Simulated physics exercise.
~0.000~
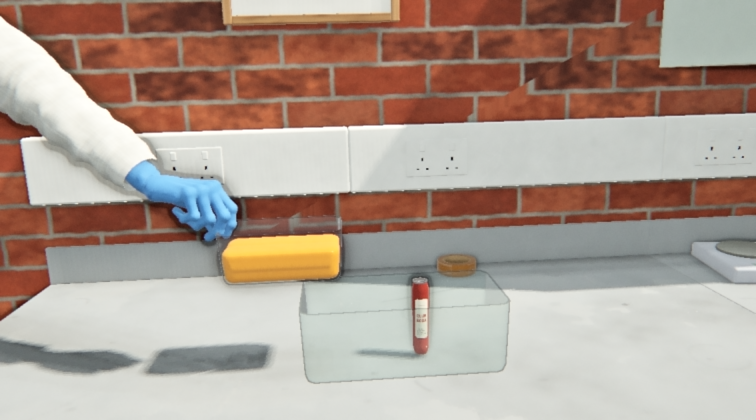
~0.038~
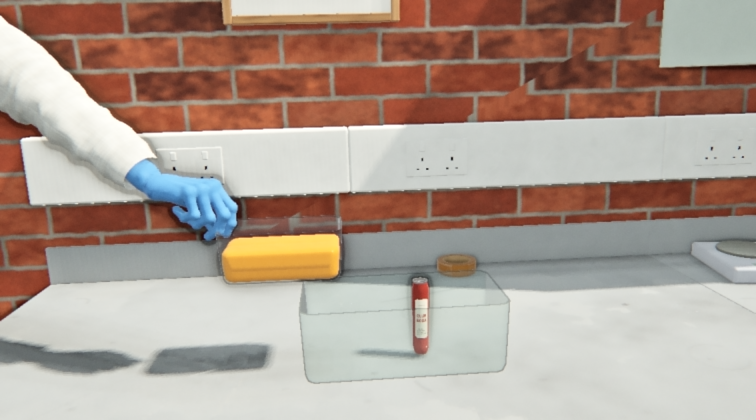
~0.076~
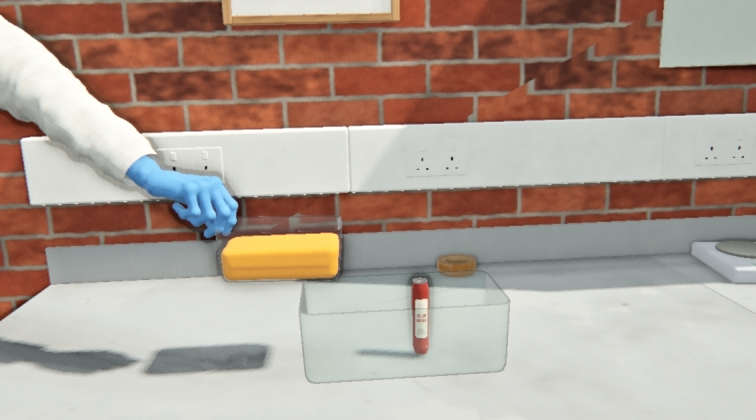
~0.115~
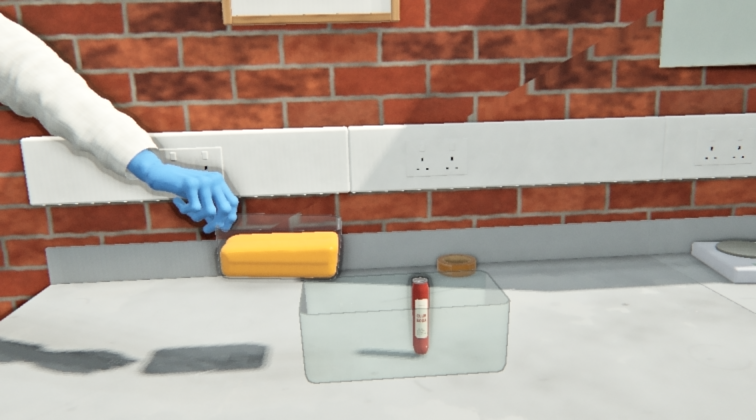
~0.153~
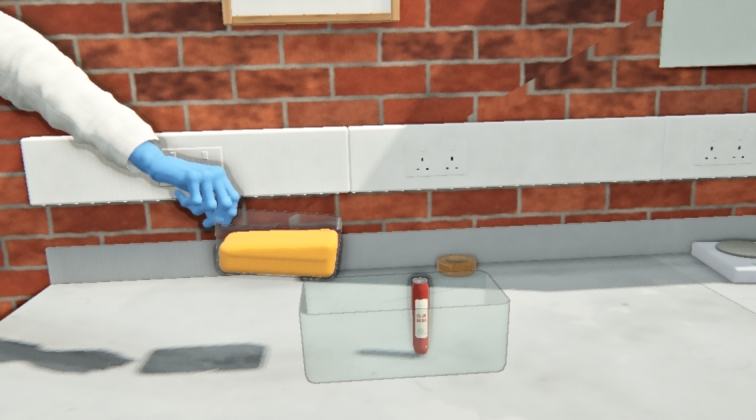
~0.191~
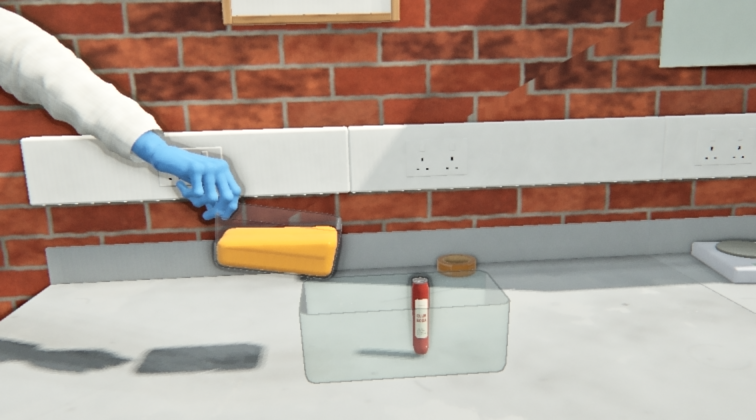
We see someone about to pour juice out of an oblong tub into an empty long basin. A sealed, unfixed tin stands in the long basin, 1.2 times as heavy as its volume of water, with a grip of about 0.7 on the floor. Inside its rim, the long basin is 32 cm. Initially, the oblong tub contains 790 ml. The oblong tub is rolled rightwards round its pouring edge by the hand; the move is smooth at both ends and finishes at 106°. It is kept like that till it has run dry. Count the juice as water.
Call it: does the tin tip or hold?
It tips.
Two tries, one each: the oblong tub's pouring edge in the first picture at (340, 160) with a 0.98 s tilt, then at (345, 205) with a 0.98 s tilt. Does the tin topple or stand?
Trial 1 - tin stays standing; trial 2 - tin stays standing.
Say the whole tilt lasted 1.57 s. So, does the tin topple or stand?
Result: Tin upright.
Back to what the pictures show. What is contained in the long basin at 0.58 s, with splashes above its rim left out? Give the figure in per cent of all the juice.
3 %, roughly.
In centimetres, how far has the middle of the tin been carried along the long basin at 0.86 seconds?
Estimate: Around 2 cm.
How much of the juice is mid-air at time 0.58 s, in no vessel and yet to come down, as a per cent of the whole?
About 36 per cent.
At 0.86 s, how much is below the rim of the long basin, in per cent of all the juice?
Some 78 per cent.
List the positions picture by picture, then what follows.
In the first frame, it leans 0°; its right rim is at (341, 224); the juice meets the walls at (226, 247) and (339, 241); the long basin's rim runs from (302, 297) to (498, 286); the tin's top is at (420, 284).
In the second frame, it leans 0°; its right rim is at (341, 224); the juice meets the walls at (226, 246) and (339, 241).
In the third frame, it leans 2°; its right rim is at (341, 224); the juice meets the walls at (226, 245) and (339, 240).
In the fourth frame, it leans 4°; its right rim is at (341, 224); the juice meets the walls at (225, 243) and (338, 238).
In the fifth frame, it leans 6°; its right rim is at (341, 224); the juice meets the walls at (224, 240) and (338, 236).
In the sixth frame, it leans 10°; its right rim is at (340, 224); the juice meets the walls at (222, 235) and (337, 233).
After 0.58 s the tilt is 68° and 60 per cent is still to pour; the tin stands where it began.
After 0.86 s the tilt is 102° and 10 per cent is still to pour; the tin leans 22°.
After 1.16 s the tilt is 106° and 0 per cent is still to pour; the tin lies on its side.
After 1.48 s the tilt is 106° and 0 per cent is still to pour; the tin lies on its side.
In the end the tin lies on its side.
